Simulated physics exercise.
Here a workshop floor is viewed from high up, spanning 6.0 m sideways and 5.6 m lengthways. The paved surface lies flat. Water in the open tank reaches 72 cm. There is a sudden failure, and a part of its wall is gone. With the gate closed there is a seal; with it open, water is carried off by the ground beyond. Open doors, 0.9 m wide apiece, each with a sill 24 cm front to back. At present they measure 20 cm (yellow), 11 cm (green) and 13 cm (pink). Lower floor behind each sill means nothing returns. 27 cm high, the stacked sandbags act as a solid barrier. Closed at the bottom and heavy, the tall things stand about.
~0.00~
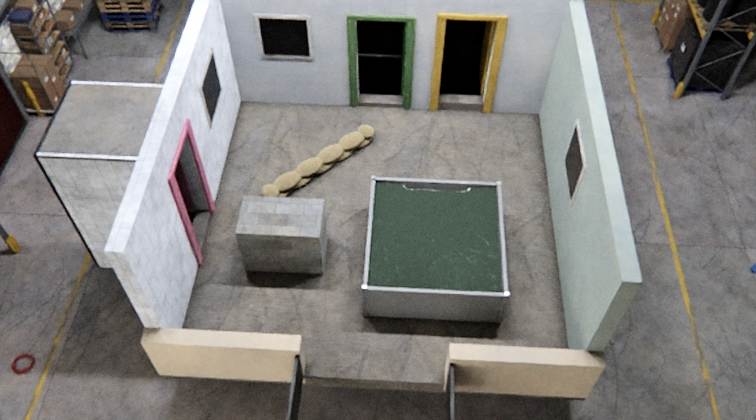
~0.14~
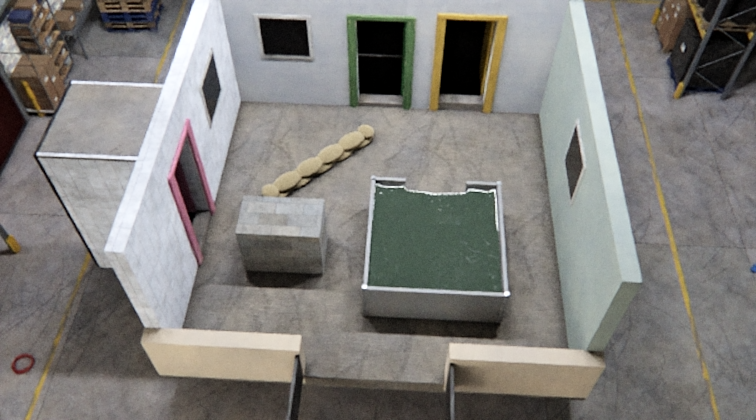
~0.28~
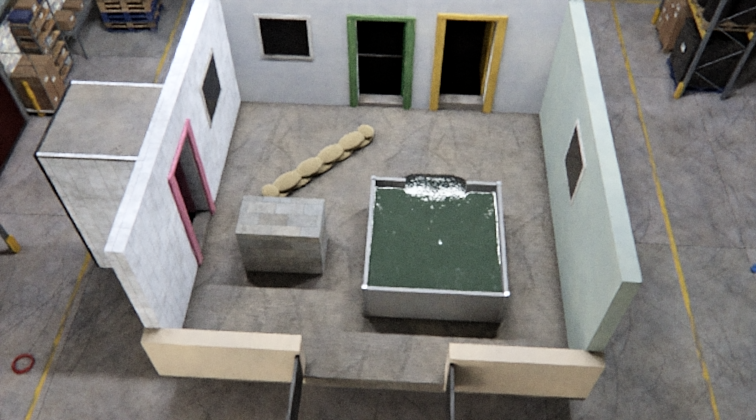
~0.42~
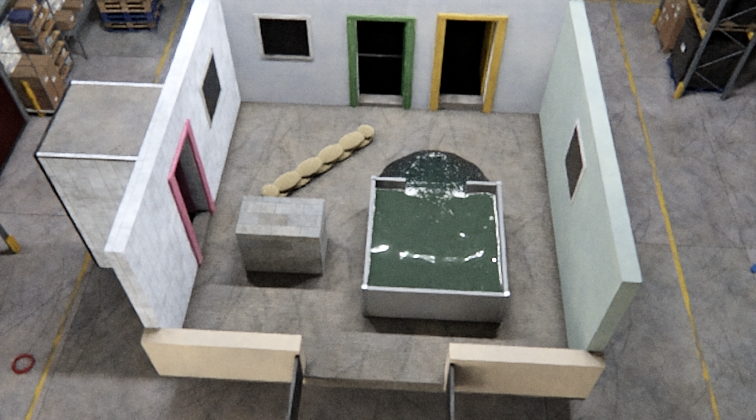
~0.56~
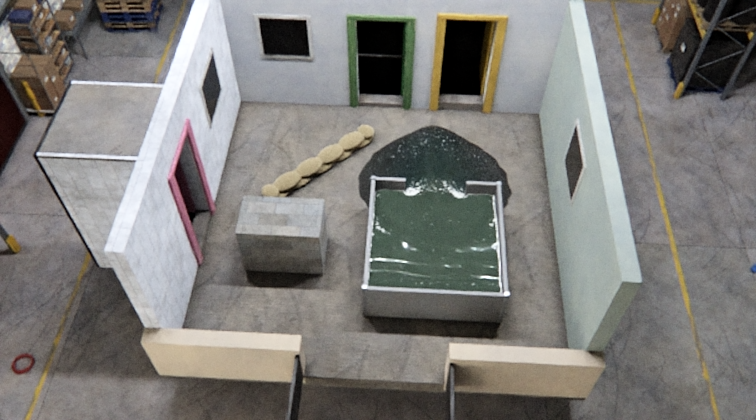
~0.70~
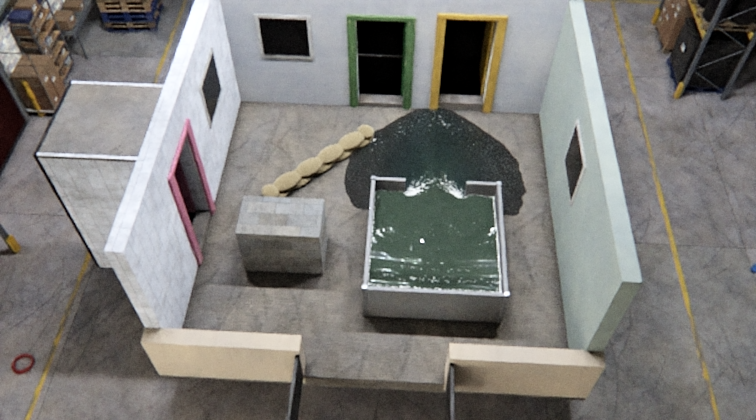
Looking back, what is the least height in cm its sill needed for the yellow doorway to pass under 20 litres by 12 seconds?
Some 29 cm would have done it.
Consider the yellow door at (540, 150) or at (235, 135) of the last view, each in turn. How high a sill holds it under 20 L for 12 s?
Around 18 and 11.5 cm respectively.
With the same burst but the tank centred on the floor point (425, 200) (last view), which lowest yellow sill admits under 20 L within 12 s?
Then close to 39 cm.
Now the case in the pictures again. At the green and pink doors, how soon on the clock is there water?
Green door 0.9 seconds; pink door 3.8 seconds.
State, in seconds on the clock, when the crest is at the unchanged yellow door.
It peaks around 2.0 s.
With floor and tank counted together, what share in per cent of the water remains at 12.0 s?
Something like 82 per cent of it remains.
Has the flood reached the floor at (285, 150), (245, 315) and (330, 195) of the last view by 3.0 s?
So, in order, I'd say got wet, then stayed dry, then got wet.
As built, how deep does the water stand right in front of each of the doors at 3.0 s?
Depths, in cm - yellow: 27, green: 21, pink: 0.
After 1.4 s water covers 30 % of the floor, deepest (36 cm) near (437, 200); 31 cm at the yellow door, 26 litres in over its 20 cm sill.
After 3.0 s water covers 50 % of the floor, deepest (30 cm) near (537, 114); 27 cm at the yellow door, 104 litres in over its 20 cm sill.
After 12.0 s water covers 95 % of the floor, deepest (14 cm) near (360, 282); 9 cm at the yellow door, 121 litres in over its 20 cm sill.
At the yellow door as built, the water arrived by 0.8 s and peaked near 33 cm at 2.0 s.
Run again over the same 12 s with other heights there, 61 litres in over 24 cm, 6 litres over 32 cm. The limit of 20 litres is kept from about 29 cm up.
